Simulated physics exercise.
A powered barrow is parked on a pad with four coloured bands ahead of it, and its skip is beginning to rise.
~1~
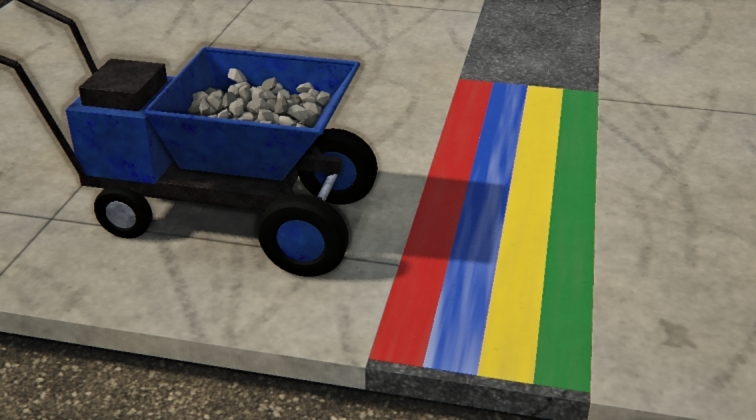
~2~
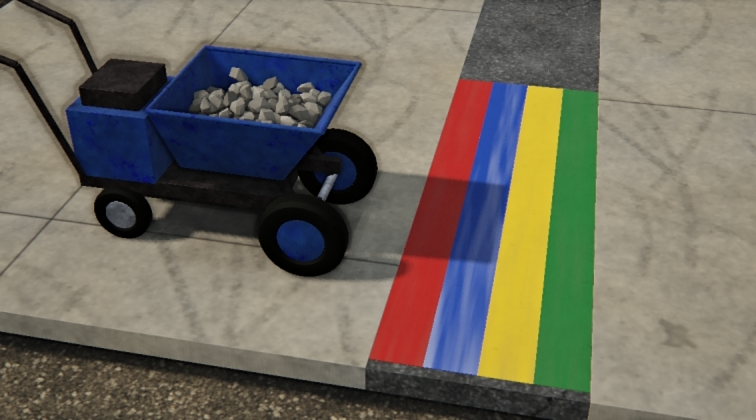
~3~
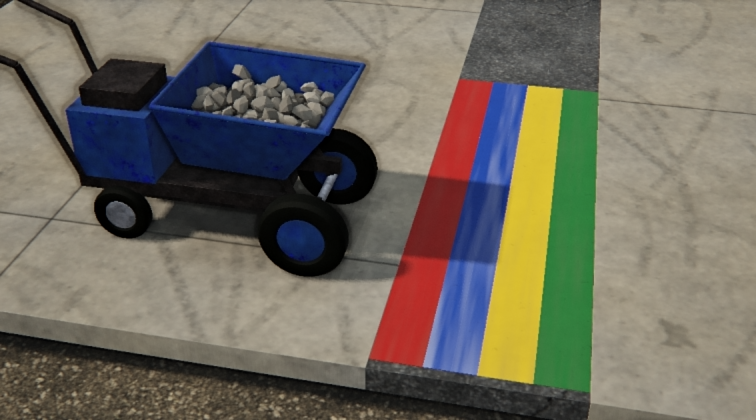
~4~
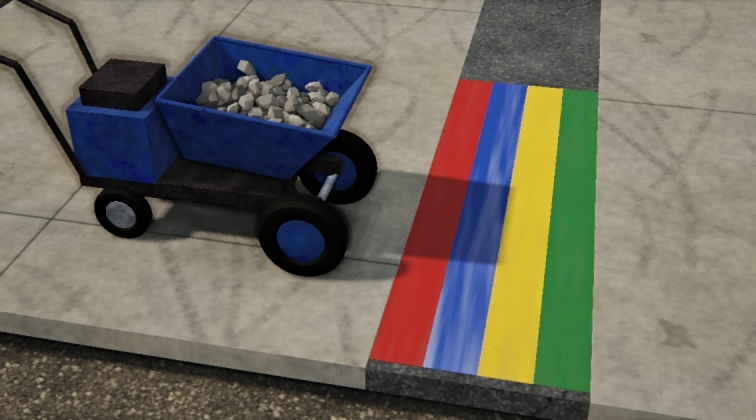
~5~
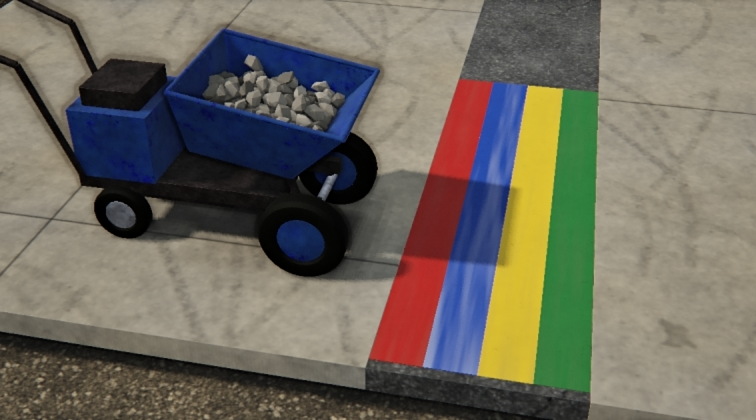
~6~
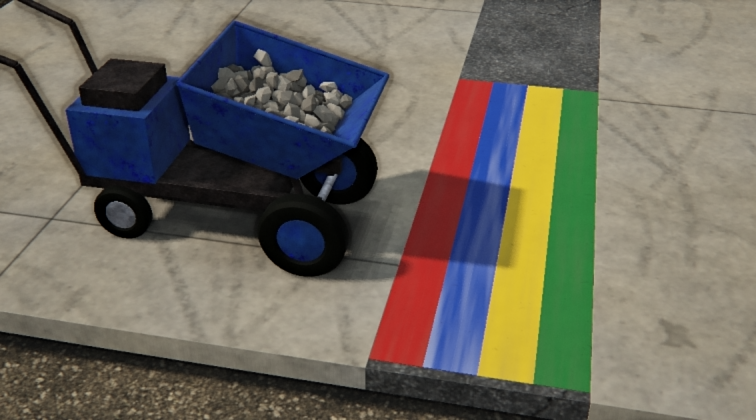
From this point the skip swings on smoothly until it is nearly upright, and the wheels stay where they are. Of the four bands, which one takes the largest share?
Blue.
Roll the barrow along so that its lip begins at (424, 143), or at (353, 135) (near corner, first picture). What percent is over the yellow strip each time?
About 20 percent the first time, about 40 percent the second.
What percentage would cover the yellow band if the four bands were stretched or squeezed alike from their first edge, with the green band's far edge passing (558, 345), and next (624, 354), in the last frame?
30 % and 20 %.
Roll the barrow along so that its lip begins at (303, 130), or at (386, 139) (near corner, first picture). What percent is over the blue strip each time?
Estimates: 40 %, 0 %.
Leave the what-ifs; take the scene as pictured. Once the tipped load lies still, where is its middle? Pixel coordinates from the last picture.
Roughly at pixel (487, 249).
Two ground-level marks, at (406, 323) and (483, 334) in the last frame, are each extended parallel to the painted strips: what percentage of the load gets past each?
Around 100 per cent for the first, and 40 per cent for the second.
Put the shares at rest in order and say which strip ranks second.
The strip in yellow is second.
Soon after the last picture, skip tipped steeply; all in the skip.
A little later, skip tipped right over; most in the skip; a stray few over the red strip; about a quarter over the blue strip; a stray few over the yellow strip.
Later still, skip tipped right over; a small part in the skip; a small part over the red strip; about half over the blue strip; about a quarter over the yellow strip; a small part over the green strip; a stray few off the paint.
At rest, skip tipped right over; a stray few in the skip; a small part over the red strip; about half over the blue strip; about a quarter over the yellow strip; a small part over the green strip; a stray few off the paint.
